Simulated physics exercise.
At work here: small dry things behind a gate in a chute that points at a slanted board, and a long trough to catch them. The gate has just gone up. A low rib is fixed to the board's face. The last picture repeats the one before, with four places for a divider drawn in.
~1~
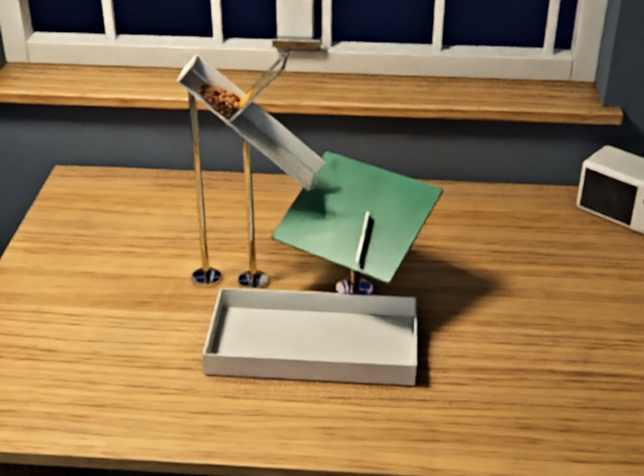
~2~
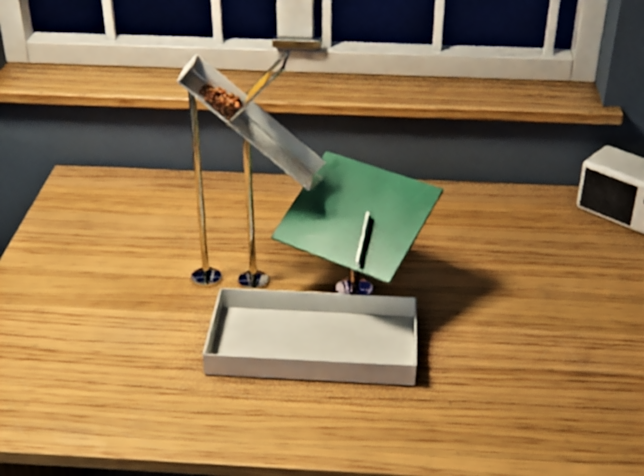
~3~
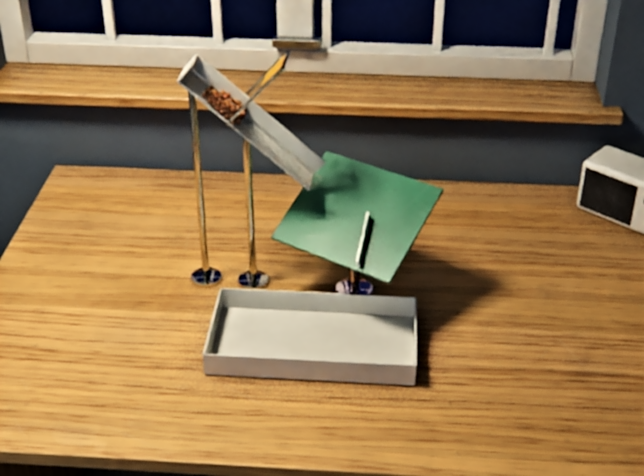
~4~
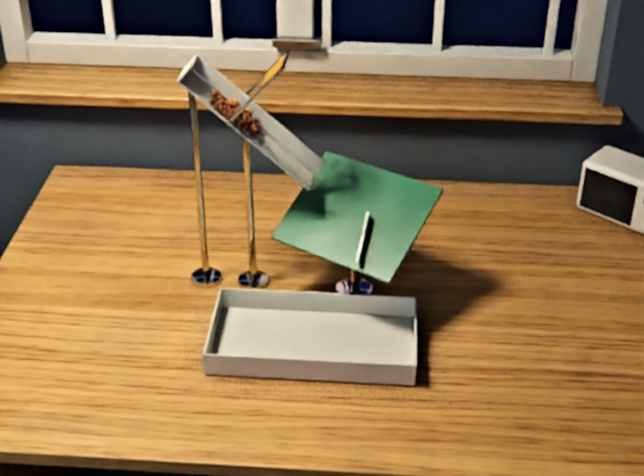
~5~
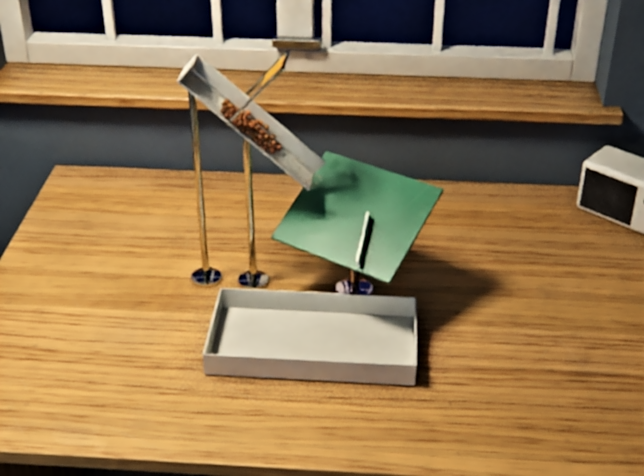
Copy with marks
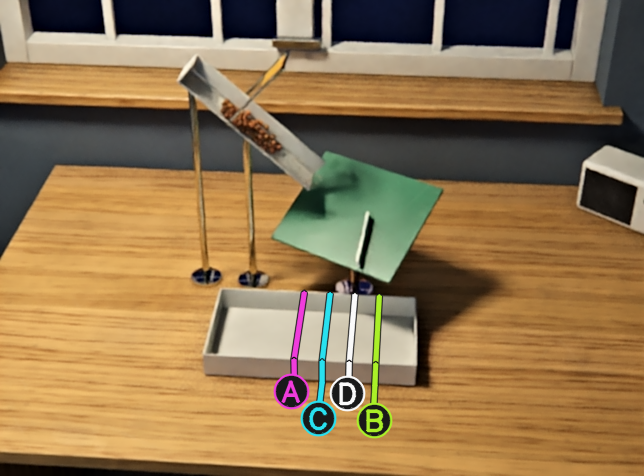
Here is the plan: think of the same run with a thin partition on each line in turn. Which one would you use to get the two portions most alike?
C.
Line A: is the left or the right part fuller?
More lands on the right.
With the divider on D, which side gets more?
Left.
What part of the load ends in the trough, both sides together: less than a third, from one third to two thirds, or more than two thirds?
It is more than two thirds.
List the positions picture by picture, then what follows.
Load behind the gate at (225, 101), cereal balls; lip of the chute at (311, 183), sloping fairly steeply, in the first frame.
Middle of the board at (356, 213), tilted gently; middle of its low edge at (328, 259); of its high edge at (383, 169), in the second frame.
Front corners of the trough at (203, 354) and (416, 365), empty; front of the load at (244, 113), in the third frame.
Middle of the load at (239, 114); its front at (258, 132), about a quarter of the way to the lip; rib from (368, 212) to (357, 261), in the fourth frame.
Middle of the load at (250, 125); its front at (279, 148), about half of the way to the lip, in the fifth frame.
On the marked copy, line A crosses the front rim at (294, 359); line B crosses the front rim at (375, 363); line C crosses the front rim at (322, 360); line D crosses the front rim at (349, 362).
For line A, of what is caught, a small part on the left of the divider, most on the right.
For line B, of what is caught, nearly all on the left of the divider, a small part on the right.
For line C, of what is caught, about a third on the left of the divider, about two thirds on the right.
For line D, of what is caught, most on the left of the divider, a small part on the right.
